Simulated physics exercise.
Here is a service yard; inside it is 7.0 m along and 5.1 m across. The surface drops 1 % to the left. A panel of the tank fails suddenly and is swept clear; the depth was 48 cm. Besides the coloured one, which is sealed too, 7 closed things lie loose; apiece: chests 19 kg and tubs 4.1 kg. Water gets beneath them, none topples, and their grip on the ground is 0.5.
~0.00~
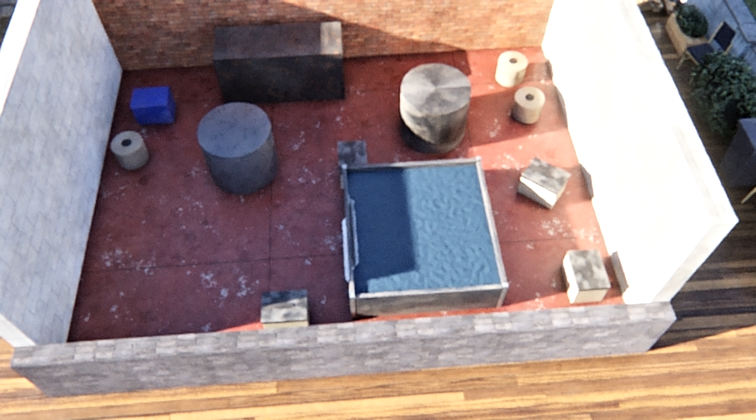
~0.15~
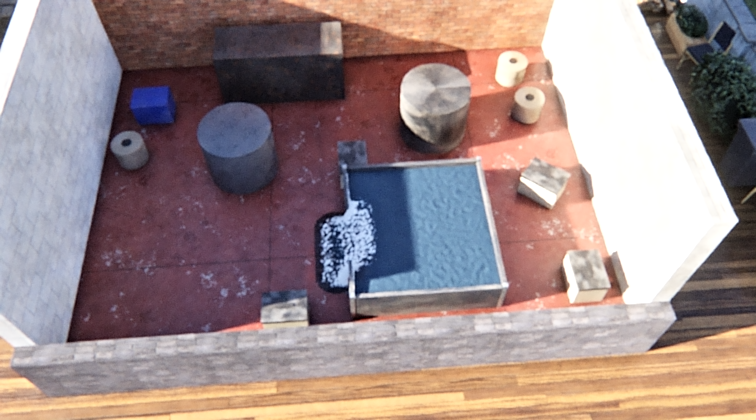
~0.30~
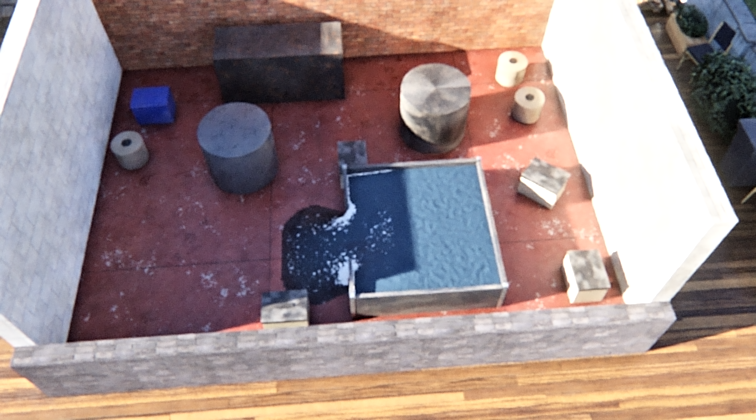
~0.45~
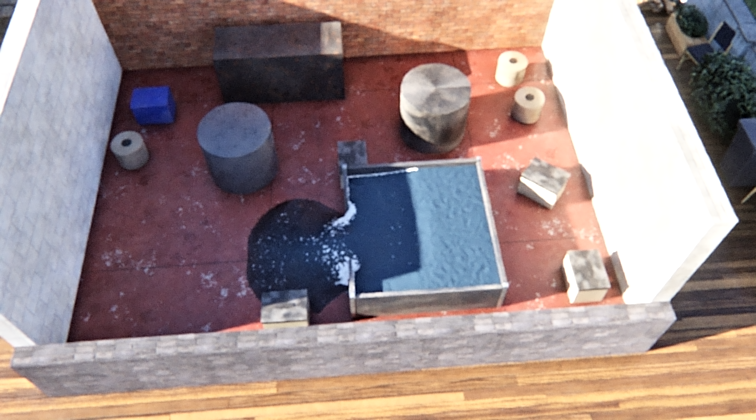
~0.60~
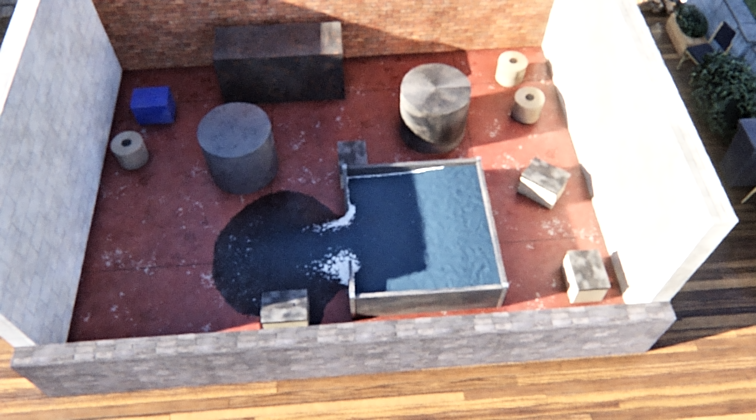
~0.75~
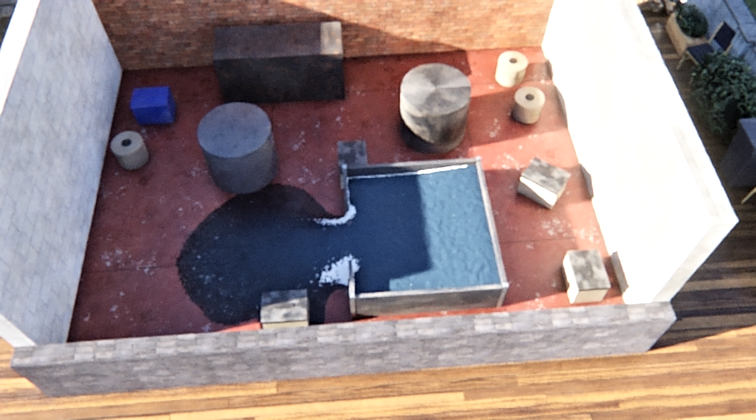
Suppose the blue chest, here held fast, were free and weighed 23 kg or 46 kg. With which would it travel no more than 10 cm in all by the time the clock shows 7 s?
Verdict: Only the higher weight holds it.
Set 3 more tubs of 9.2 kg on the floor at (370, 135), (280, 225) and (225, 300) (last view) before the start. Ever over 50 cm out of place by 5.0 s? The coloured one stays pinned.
In that order: Less, over, more.
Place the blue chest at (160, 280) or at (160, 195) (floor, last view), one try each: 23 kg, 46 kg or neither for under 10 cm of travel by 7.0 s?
In that order: Only the larger holds; only the larger holds.
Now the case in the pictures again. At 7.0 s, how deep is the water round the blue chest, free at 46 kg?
About 9 cm.
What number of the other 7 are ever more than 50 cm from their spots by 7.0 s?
That makes 1.
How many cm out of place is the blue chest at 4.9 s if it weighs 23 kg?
About 10 cm.
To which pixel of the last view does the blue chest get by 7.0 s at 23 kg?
Around (153, 64).
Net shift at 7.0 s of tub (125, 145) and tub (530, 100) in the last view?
In turn: 350 cm, 0 cm.
After 1.4 s the blue chest would be 0 cm from its start with 23 kg and 0 cm from its start with 46 kg; 0 cm of water round it then.
After 3.1 s the blue chest would be 0 cm from its start with 23 kg and 0 cm from its start with 46 kg; 4 cm of water round it then.
After 4.9 s the blue chest would be 12 cm from its start with 23 kg and 0 cm from its start with 46 kg; 7 cm of water round it then.
After 7.0 s the blue chest would be 68 cm from its start with 23 kg and 0 cm from its start with 46 kg; 9 cm of water round it then.
